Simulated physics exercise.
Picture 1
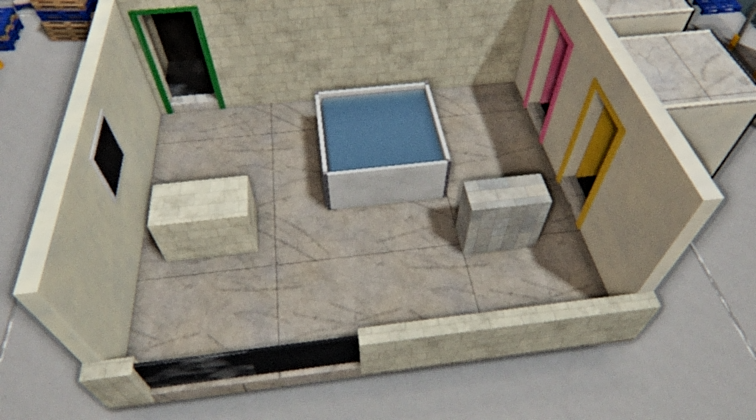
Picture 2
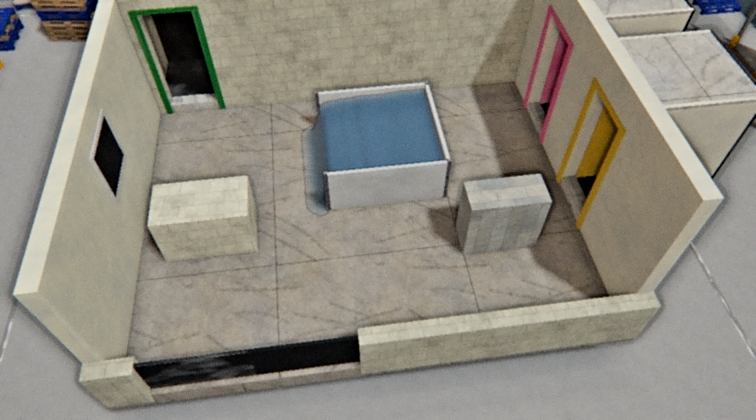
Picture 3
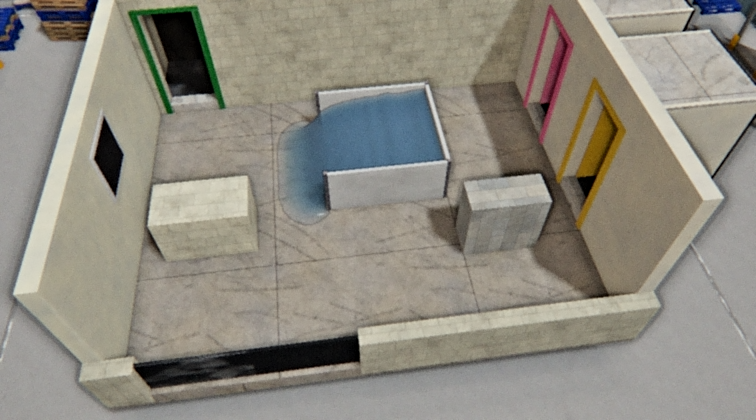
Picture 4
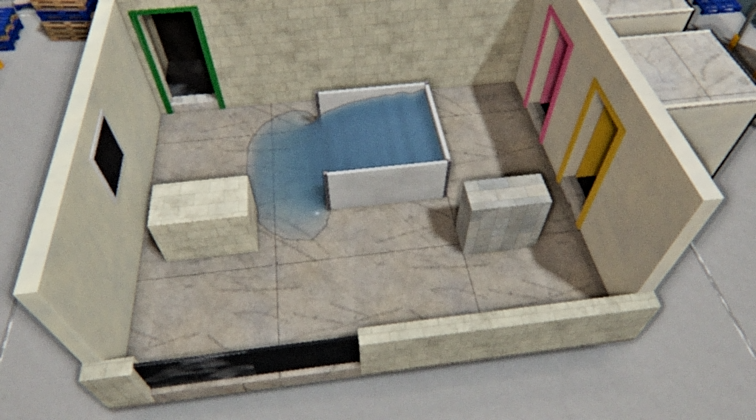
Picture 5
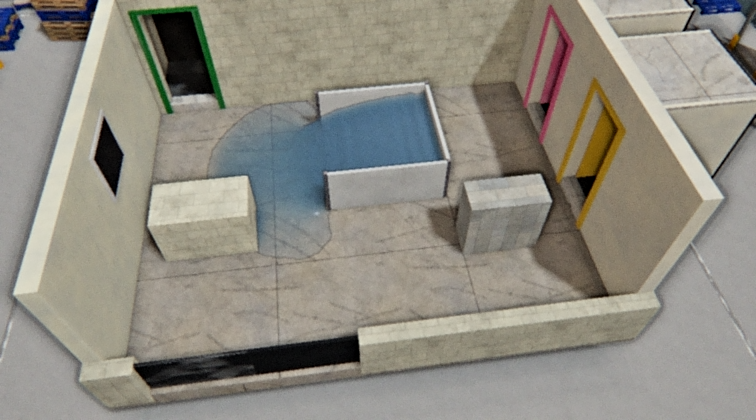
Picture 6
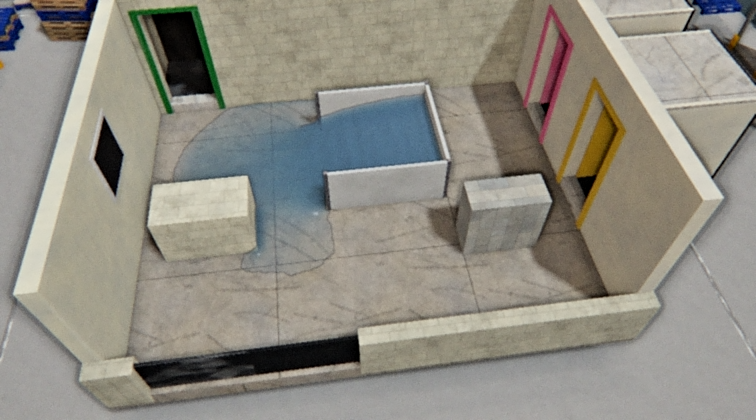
A small roofless warehouse bay with pale stone walls and a marbled tile floor is seen from above at an angle. A white-walled tank of blue water stands near the back wall between two pale blocks, with a green-framed doorway at back left and pink and yellow ones on the right. Water pours from the tank's opened left side, spreading leftward and toward the viewer around the left block.
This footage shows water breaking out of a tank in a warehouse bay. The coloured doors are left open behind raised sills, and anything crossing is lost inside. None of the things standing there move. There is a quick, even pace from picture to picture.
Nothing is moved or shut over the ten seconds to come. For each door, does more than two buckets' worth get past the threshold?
My prediction: The pink door will keep to two buckets. The yellow door will keep to two buckets. The green door will go over two buckets.
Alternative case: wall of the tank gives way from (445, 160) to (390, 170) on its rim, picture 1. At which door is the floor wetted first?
Lab note - earliest arrival at the yellow one.
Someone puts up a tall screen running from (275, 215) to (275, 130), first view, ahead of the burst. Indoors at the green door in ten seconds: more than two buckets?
The green one falls short of the threshold.
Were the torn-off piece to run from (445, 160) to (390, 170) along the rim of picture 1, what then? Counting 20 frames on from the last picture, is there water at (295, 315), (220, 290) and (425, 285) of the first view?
Soaked, soaked, soaked.
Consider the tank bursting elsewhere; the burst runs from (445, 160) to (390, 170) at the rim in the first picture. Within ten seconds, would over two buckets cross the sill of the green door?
Green door: Stays within it.
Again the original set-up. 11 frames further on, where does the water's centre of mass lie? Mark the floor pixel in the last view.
Near pixel (262, 178).
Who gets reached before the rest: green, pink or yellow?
I'd say the green-painted one.
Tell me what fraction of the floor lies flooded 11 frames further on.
It comes to roughly 45 in a hundred.
A moment on, water covers 35 % of the floor; the pink door not reached, the yellow door not reached, the green door wet at the sill, nothing in.
Next, water covers 45 % of the floor; the pink door not reached, the yellow door not reached, the green door over two buckets in.
Then, water covers 50 % of the floor; the pink door not reached, the yellow door not reached, the green door far over two buckets in.
Later, water covers 85 % of the floor; the pink door wet at the sill, nothing in, the yellow door not reached, the green door far over two buckets in.
In the end, water covers 100 % of the floor; the pink door under two buckets in, the yellow door wet at the sill, nothing in, the green door far over two buckets in.
